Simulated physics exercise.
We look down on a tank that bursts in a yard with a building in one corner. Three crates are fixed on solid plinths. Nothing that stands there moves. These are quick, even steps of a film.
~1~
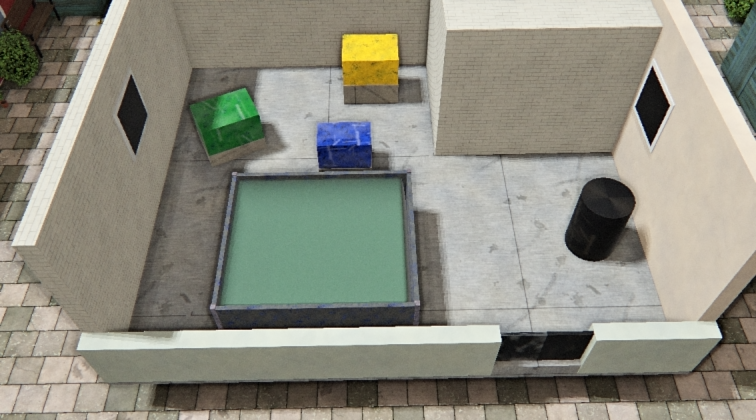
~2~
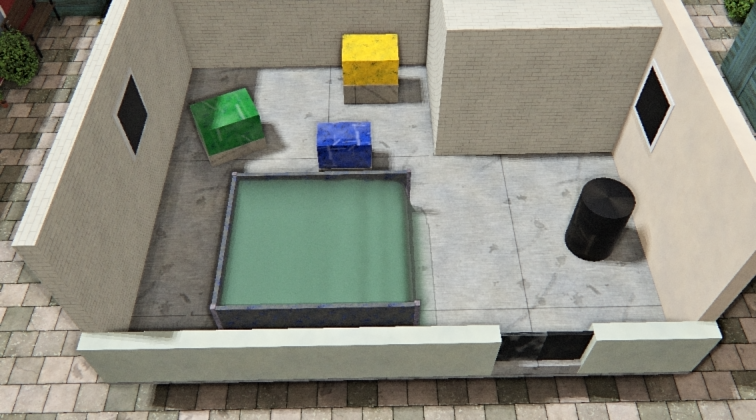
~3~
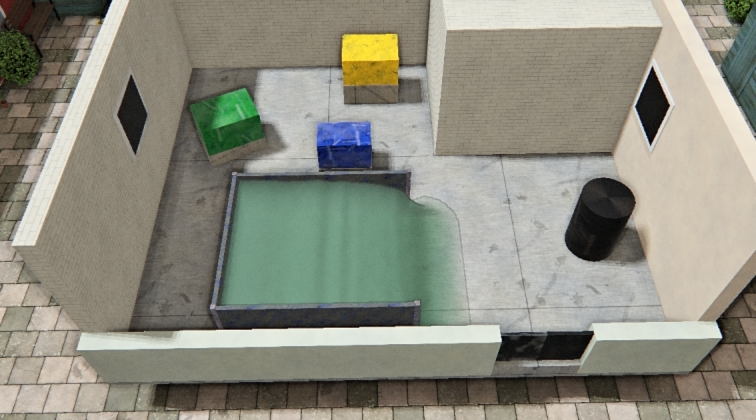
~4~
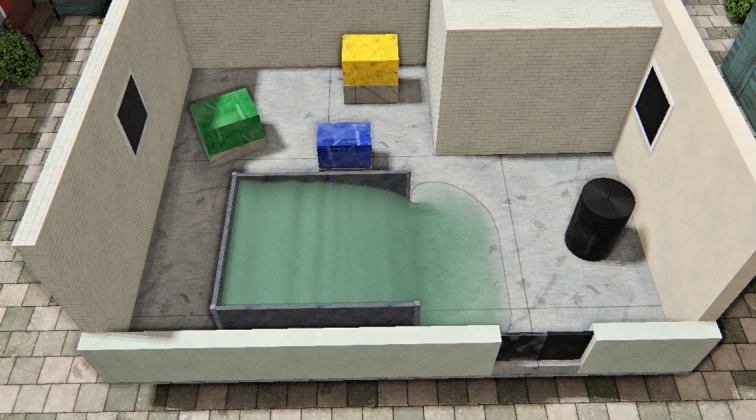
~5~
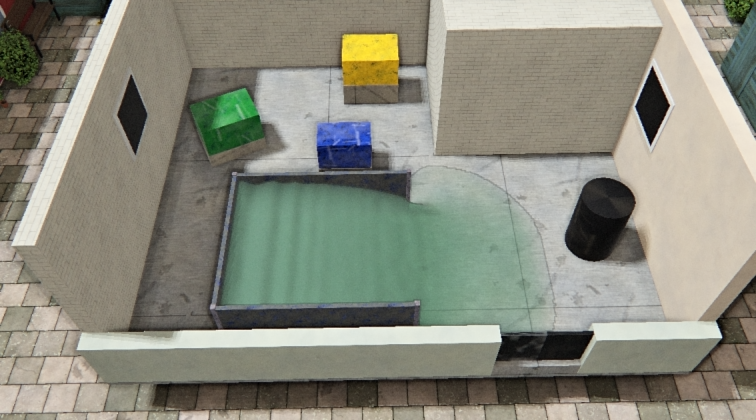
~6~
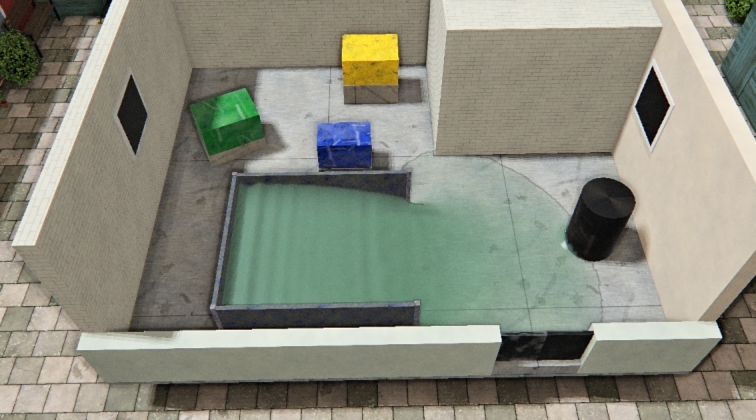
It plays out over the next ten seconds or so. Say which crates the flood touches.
The yellow crate escapes dry; the green crate escapes dry; the blue crate is wetted.
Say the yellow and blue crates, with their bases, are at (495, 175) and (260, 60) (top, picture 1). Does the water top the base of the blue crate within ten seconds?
One by one: The blue crate gets wet.
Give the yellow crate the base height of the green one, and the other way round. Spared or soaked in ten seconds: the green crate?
Then: The green one keeps dry.
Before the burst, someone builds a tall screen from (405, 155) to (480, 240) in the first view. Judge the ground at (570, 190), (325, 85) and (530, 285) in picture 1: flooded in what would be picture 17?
As listed: Wet, clear, awash.
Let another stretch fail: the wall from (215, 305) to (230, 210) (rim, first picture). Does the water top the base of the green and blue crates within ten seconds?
One by one: Green is topped; blue ends up wet.
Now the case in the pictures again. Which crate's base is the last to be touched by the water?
Last comes the crate marked green.
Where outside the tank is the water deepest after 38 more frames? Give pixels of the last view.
Roughly at (164, 187).
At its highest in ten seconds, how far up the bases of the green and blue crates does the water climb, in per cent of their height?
Near 70 and 260 in a hundred.
A moment on, water covers 40 % of the floor; the yellow crate not reached, the green crate not reached, the blue crate not reached.
Next, water covers 40 % of the floor; the yellow crate not reached, the green crate not reached, the blue crate not reached.
Then, water covers 45 % of the floor; the yellow crate water round its plinth, the green crate not reached, the blue crate water round its plinth.
Later, water covers 90 % of the floor; the yellow crate water round its plinth, the green crate water round its plinth, the blue crate water round its plinth.
In the end, water covers 100 % of the floor; the yellow crate stayed above the water, the green crate stayed above the water, the blue crate was topped.
